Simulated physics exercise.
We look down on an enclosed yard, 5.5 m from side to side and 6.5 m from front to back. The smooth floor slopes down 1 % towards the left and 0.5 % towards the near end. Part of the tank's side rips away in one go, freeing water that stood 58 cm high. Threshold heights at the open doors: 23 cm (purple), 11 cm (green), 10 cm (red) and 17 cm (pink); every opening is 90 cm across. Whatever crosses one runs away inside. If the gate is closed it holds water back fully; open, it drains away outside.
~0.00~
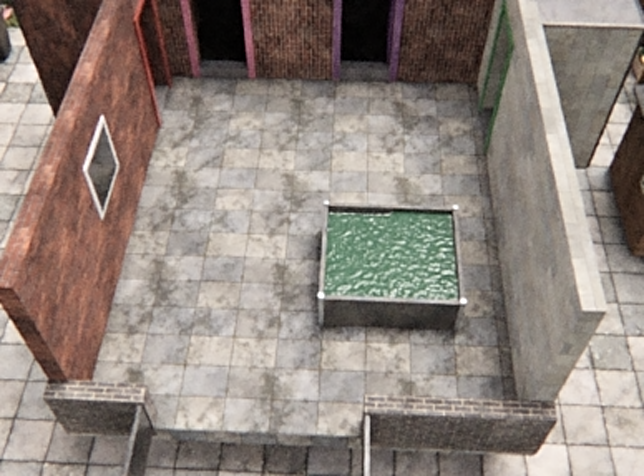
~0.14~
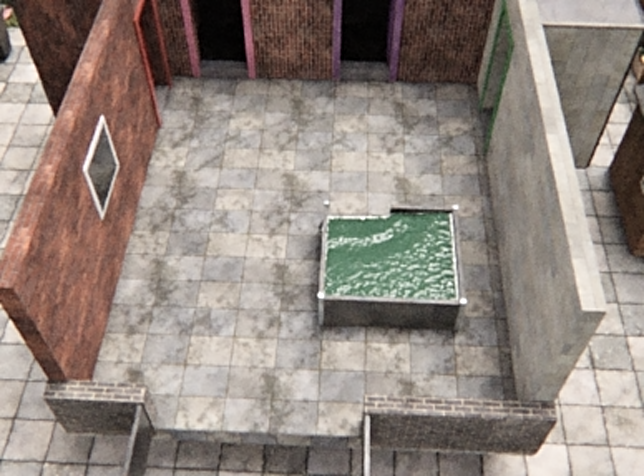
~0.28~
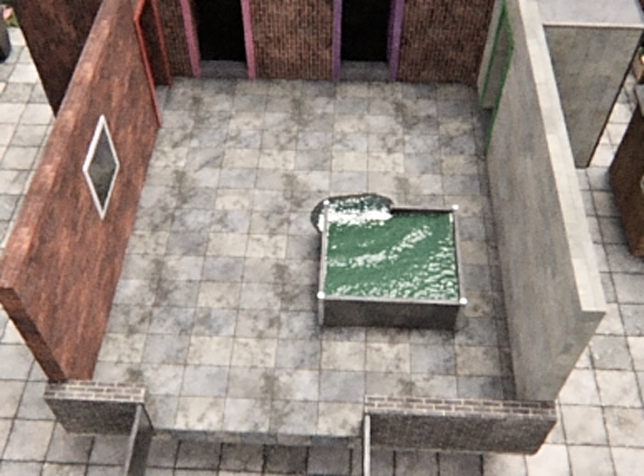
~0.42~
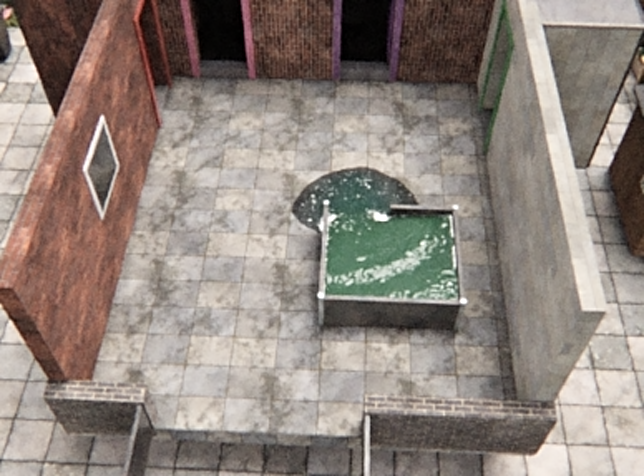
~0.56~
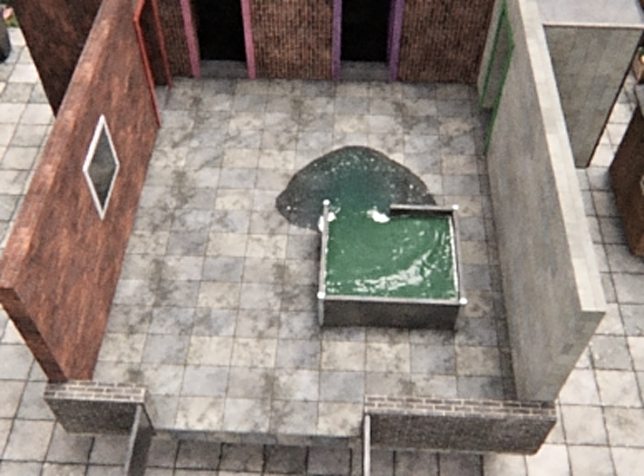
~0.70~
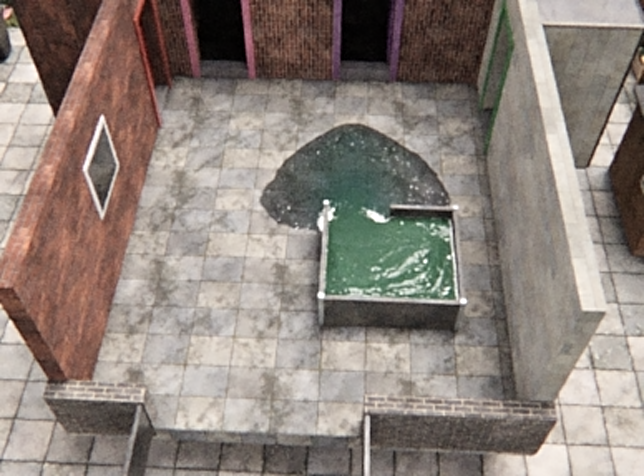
Green water pours from the tank's far side and spreads across the grey tiled yard.
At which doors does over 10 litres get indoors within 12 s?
Within that time: At the purple door it does not reach the limit; at the green door it stays under the limit; at the red door it goes over the limit; at the pink door it keeps below the limit.
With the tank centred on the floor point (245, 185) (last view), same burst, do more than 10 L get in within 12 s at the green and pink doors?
Then: Green not over, pink past it.
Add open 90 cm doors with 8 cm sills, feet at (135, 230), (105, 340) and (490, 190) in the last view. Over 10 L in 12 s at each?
In that order: Not over, under, under.
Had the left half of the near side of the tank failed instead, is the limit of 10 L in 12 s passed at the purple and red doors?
Then: Purple not over, red under.
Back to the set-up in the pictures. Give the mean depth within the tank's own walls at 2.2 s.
Roughly 30 cm on average.
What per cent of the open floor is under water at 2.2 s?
Some 45 per cent of it.
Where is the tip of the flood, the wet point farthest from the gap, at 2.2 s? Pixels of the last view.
At about (183, 78).
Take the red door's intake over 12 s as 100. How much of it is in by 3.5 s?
Some 25 per cent by then.
After 1.4 s water covers 30 % of the floor and is deepest (32 cm) near (345, 229); purple door 15 cm at the sill, 0 L in, green door not reached, red door not reached, pink door not reached.
After 2.2 s water covers 45 % of the floor and is deepest (24 cm) near (345, 229); purple door 21 cm at the sill, 0 L in, green door 4 cm at the sill, 0 L in, red door not reached, pink door 14 cm at the sill, 0 L in.
After 3.5 s water covers 45 % of the floor and is deepest (20 cm) near (173, 77); purple door 12 cm at the sill, 0 L in, green door 10 cm at the sill, 0 L in, red door 18 cm at the sill, 13 L in, pink door 10 cm at the sill, 0 L in.
After 7.0 s water covers 80 % of the floor and is deepest (13 cm) near (166, 104); purple door 7 cm at the sill, 0 L in, green door 5 cm at the sill, 0 L in, red door 13 cm at the sill, 54 L in, pink door 10 cm at the sill, 0 L in.
After 12.0 s water covers 90 % of the floor and is deepest (10 cm) near (90, 395); purple door 3 cm at the sill, 0 L in, green door 1 cm at the sill, 0 L in, red door 8 cm at the sill, 58 L in, pink door 6 cm at the sill, 0 L in.
